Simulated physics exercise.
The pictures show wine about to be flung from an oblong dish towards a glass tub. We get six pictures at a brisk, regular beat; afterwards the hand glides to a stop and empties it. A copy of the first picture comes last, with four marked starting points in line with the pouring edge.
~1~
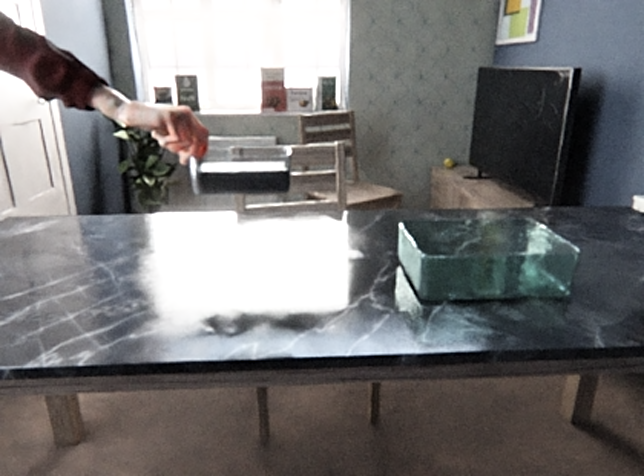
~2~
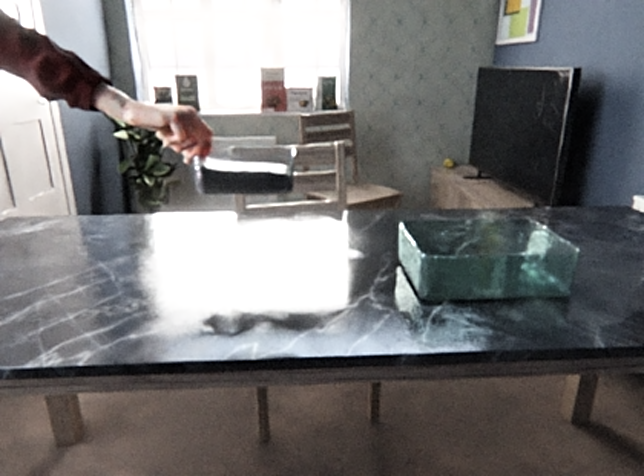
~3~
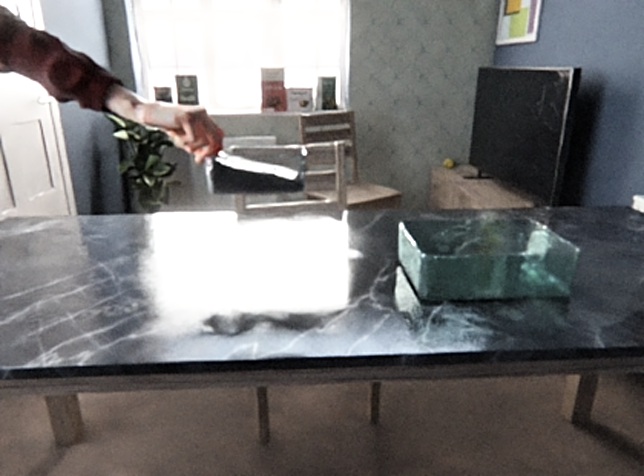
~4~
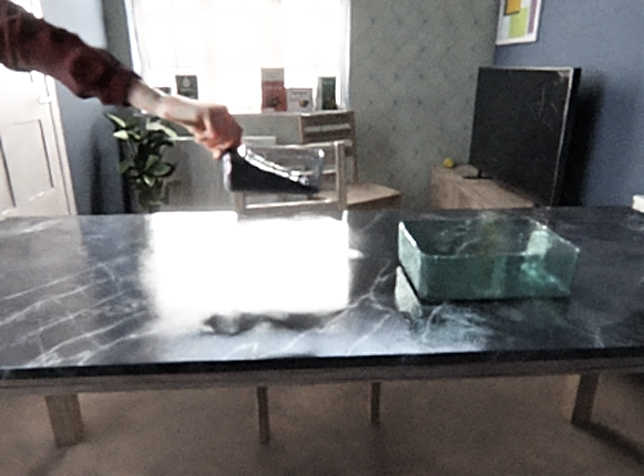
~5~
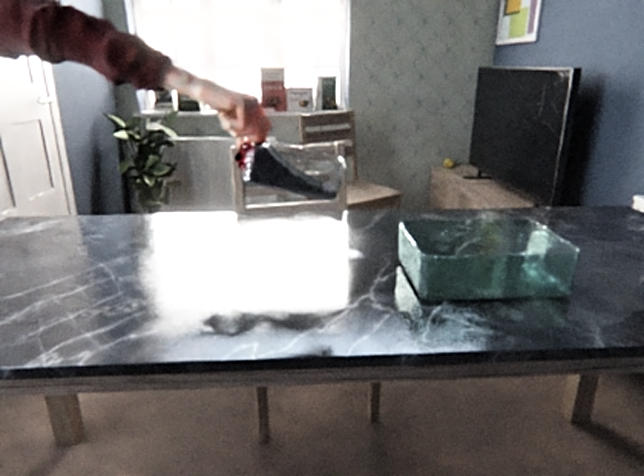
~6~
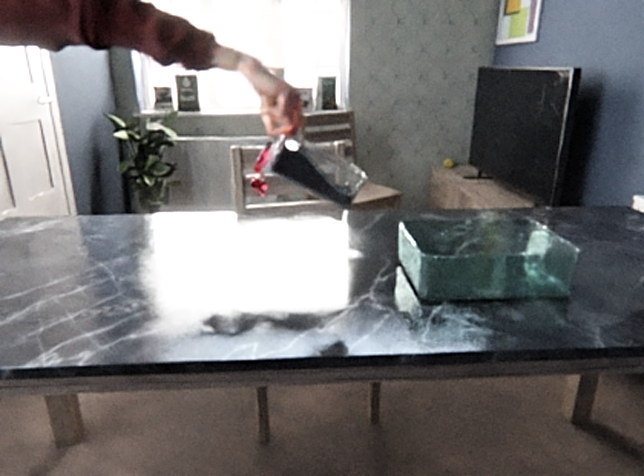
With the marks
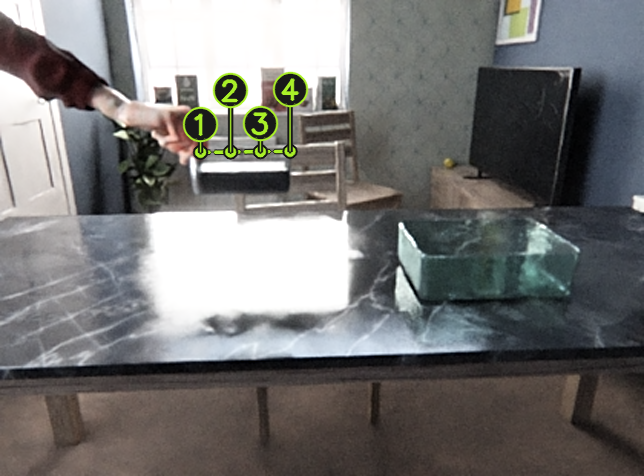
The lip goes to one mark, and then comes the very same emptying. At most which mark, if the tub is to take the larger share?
Dot 3 just does it.
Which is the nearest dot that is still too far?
It is 2.
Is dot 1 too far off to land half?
Yes.
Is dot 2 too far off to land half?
Yes, it does.
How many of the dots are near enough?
Two of the four.
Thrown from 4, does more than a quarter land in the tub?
Yes, it does.
In lime, 1 at (200, 152); 2 at (230, 152); 3 at (260, 151); 4 at (290, 151).
For dot 1, about 14 % lands in the tub, 81 % falls short and 5 % goes beside or beyond.
For dot 2, about 37 % lands in the tub, 55 % falls short and 8 % goes beside or beyond.
For dot 3, about 66 % lands in the tub, 27 % falls short and 6 % goes beside or beyond.
For dot 4, about 68 % lands in the tub, 20 % falls short and 12 % goes beside or beyond.
